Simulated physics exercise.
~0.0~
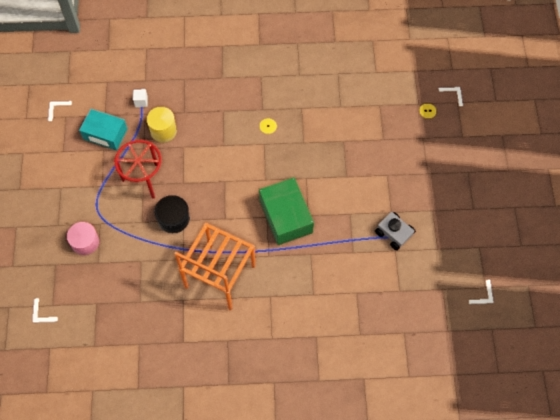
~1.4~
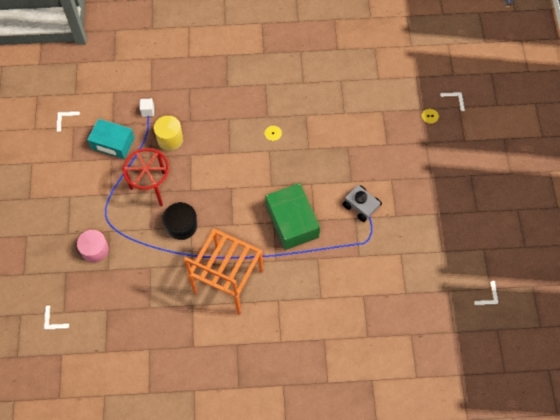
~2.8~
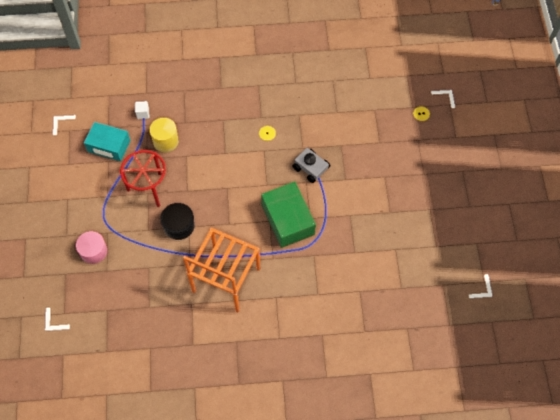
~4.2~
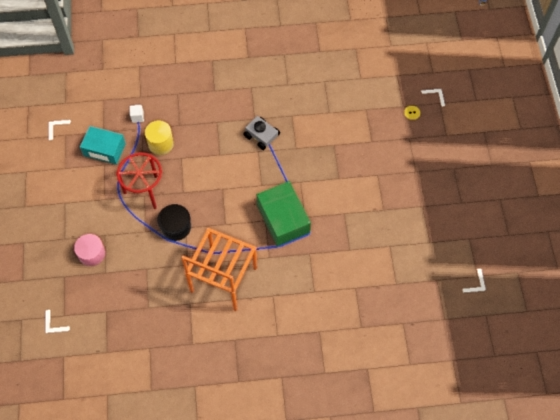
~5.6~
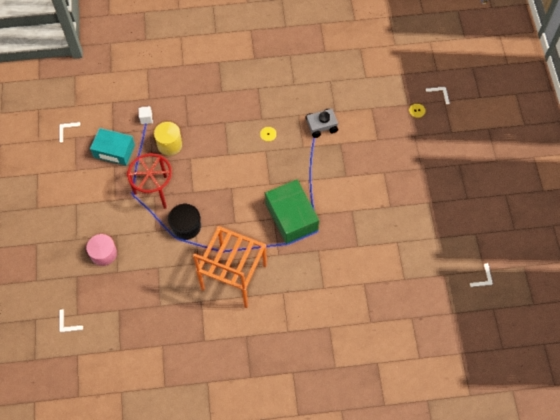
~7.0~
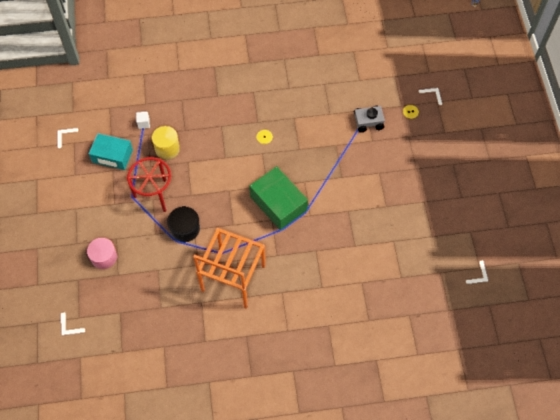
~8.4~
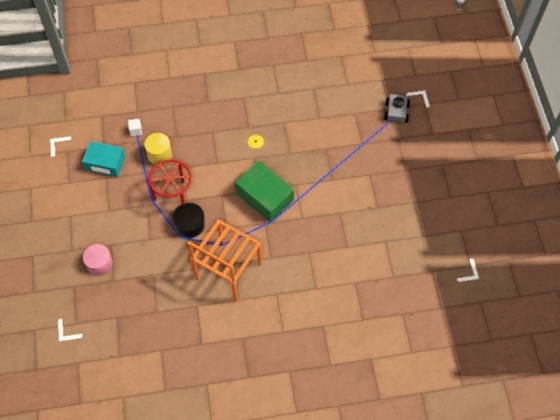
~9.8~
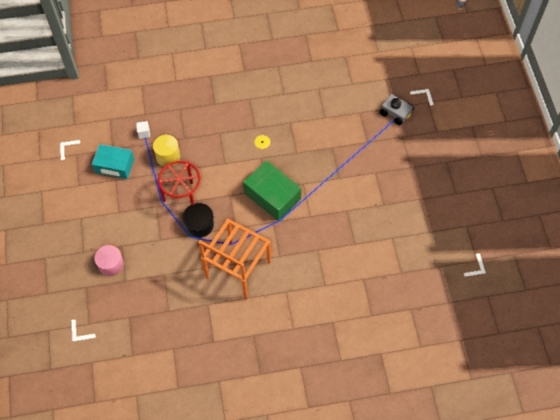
A small grey cart trailing a thin blue lead crosses a brick-paved floor, seen from high above. The lead curves from a white block at upper left past a teal box, yellow tub, red stool, pink tub, black pot, orange chair and green crate. The cart rolls up and left to one yellow mark, the lead bending round the crate, then turns right past a second mark near the shadows. As the lead draws straighter, the crate shifts up and left, then the stool and pot slide slightly right. The cart stops at upper right, everything still upright.
